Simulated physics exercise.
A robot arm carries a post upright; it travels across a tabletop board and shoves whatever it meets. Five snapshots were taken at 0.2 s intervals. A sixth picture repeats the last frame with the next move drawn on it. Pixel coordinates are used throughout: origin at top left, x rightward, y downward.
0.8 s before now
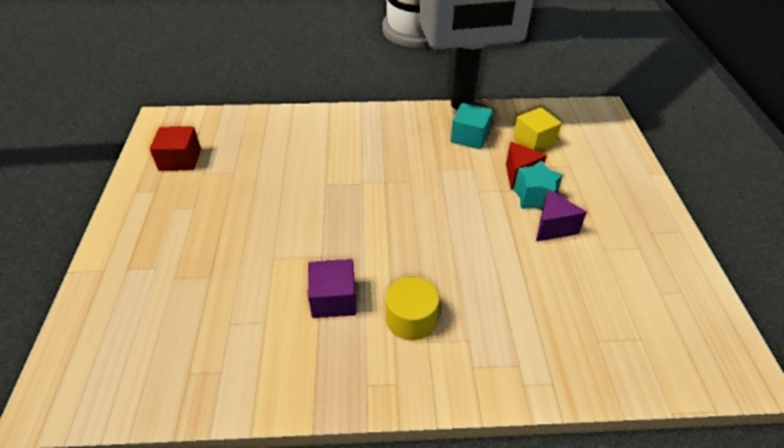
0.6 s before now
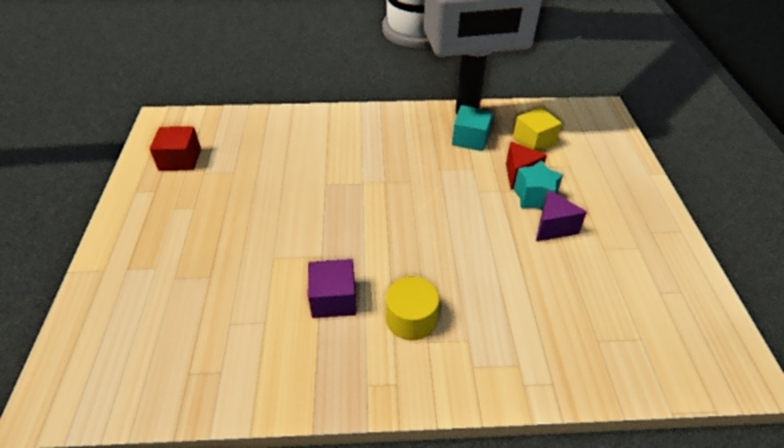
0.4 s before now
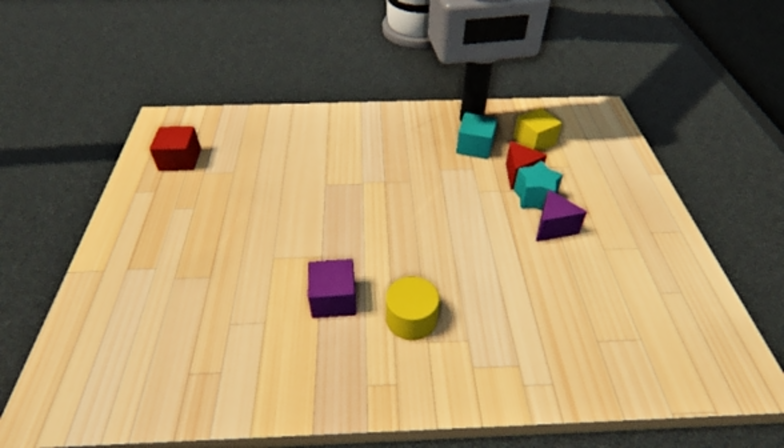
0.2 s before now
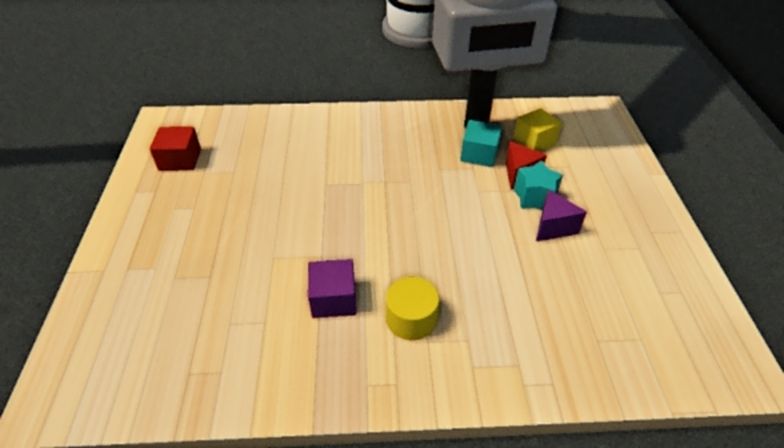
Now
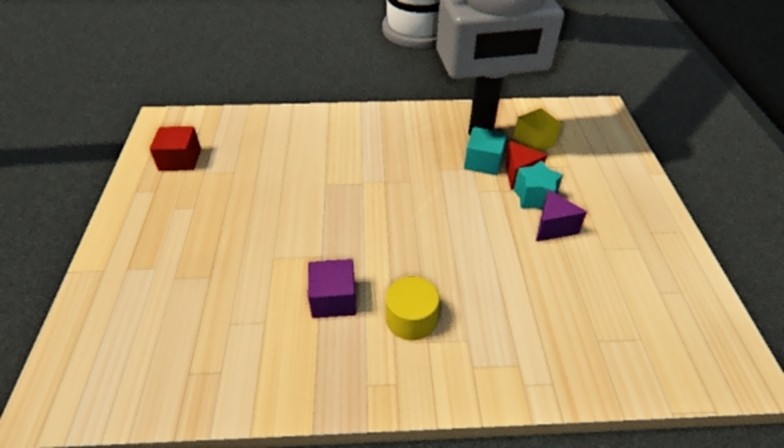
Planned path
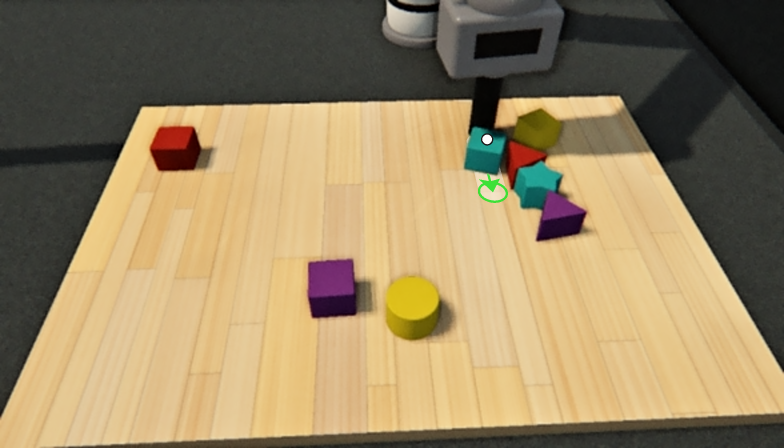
The footage shows colored blocks scattered on a wooden board while a robotic arm's dark post pushes the turquoise cube a short distance toward the viewer and slightly right, closer to the red triangular block; the other blocks stay still.
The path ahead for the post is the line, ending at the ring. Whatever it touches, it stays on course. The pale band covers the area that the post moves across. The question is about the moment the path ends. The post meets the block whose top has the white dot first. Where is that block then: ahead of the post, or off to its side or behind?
Ahead to the end.
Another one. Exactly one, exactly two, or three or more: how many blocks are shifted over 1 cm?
The answer is one block, counting only moves over 1 cm.
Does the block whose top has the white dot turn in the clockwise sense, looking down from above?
In short: No.
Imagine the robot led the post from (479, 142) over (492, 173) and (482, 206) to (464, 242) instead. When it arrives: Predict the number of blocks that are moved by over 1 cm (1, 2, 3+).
Blocks that move over 1 cm: One.
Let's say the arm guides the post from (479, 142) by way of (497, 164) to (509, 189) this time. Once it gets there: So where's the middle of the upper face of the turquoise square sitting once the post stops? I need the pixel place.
Just about (491, 182).
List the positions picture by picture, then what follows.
In the first picture, post tip (462, 105); block tops, turquoise square (473, 115); red triangular block (525, 154).
In the second picture, post (467, 112); turquoise square (474, 117).
In the third picture, post (472, 120); turquoise square (478, 124).
In the fourth picture, post (476, 127); turquoise square (483, 132).
In the fifth picture, post (481, 134); turquoise square (487, 139); red triangular block (525, 154).
Path on the board, straight from (479, 142) to (493, 192); the dot is on the turquoise square.
The first path, step by step. Halfway along, post (488, 158); turquoise square (498, 165), turned 15° anticlockwise.
At the end, post (494, 184); turquoise square (508, 192), turned 25° anticlockwise; red triangular block in place.
